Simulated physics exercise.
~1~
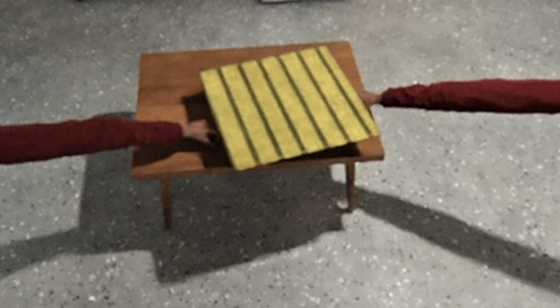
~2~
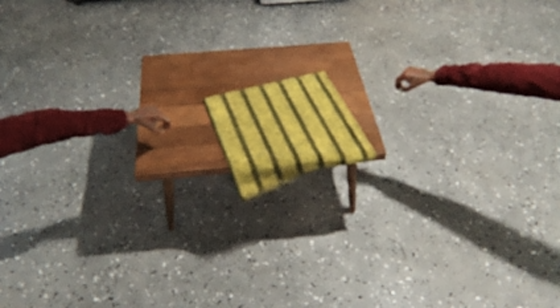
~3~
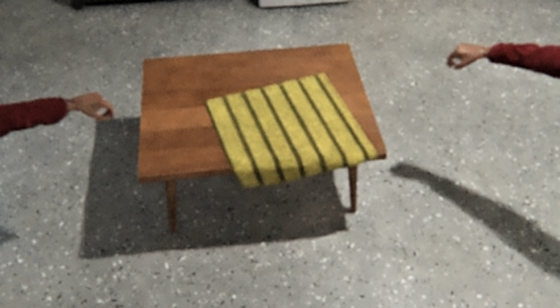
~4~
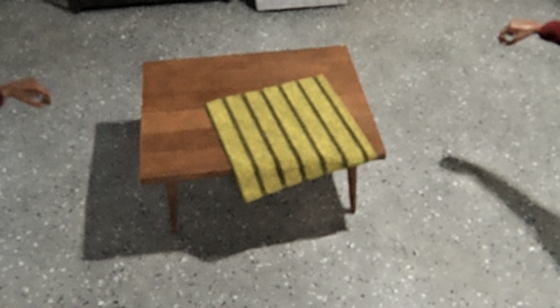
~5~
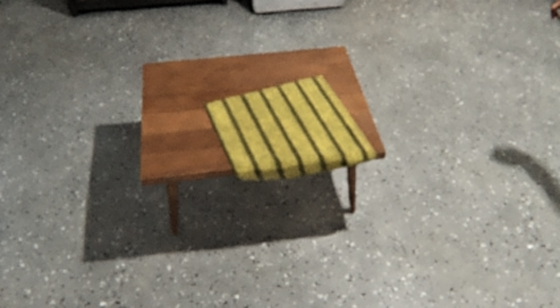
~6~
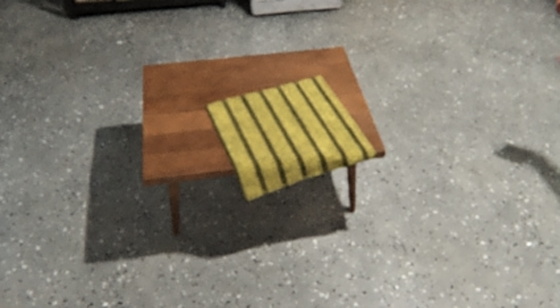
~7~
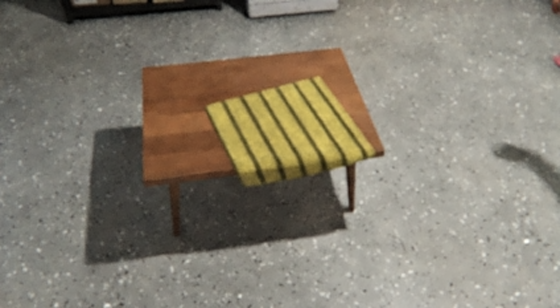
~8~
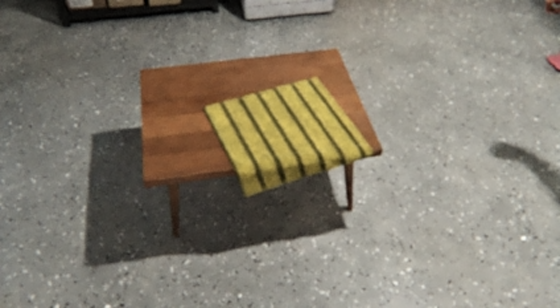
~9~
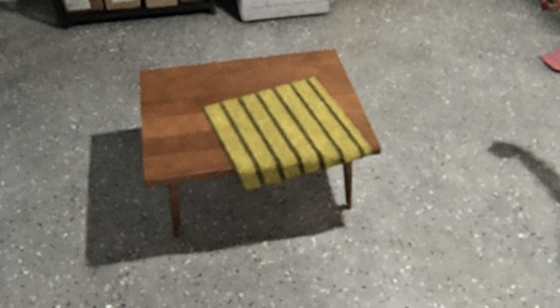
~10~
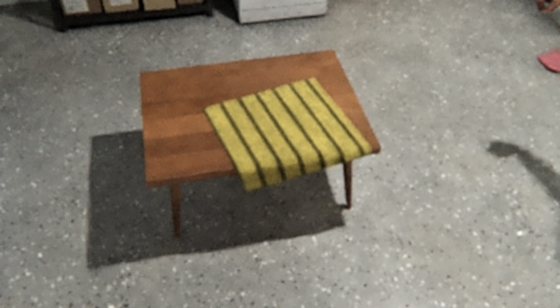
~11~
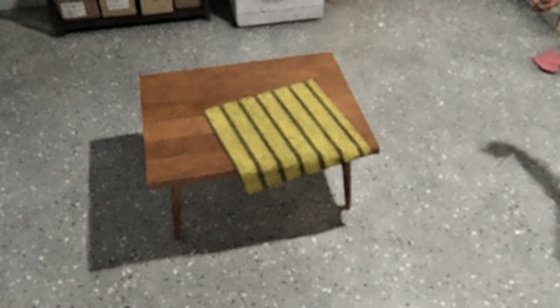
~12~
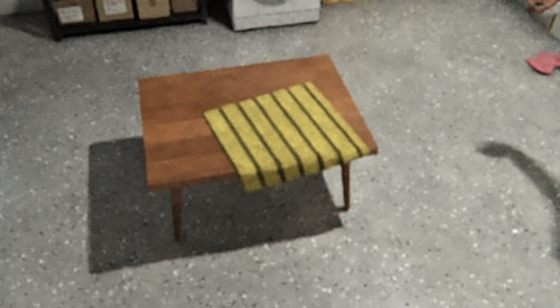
The video shows two red-sleeved arms releasing a yellow hand towel with dark stripes across the front edge of a wooden table, then withdrawing to either side. The towel settles with its front part hanging over the edge and stays there, mostly on the tabletop, as the view drifts slightly.
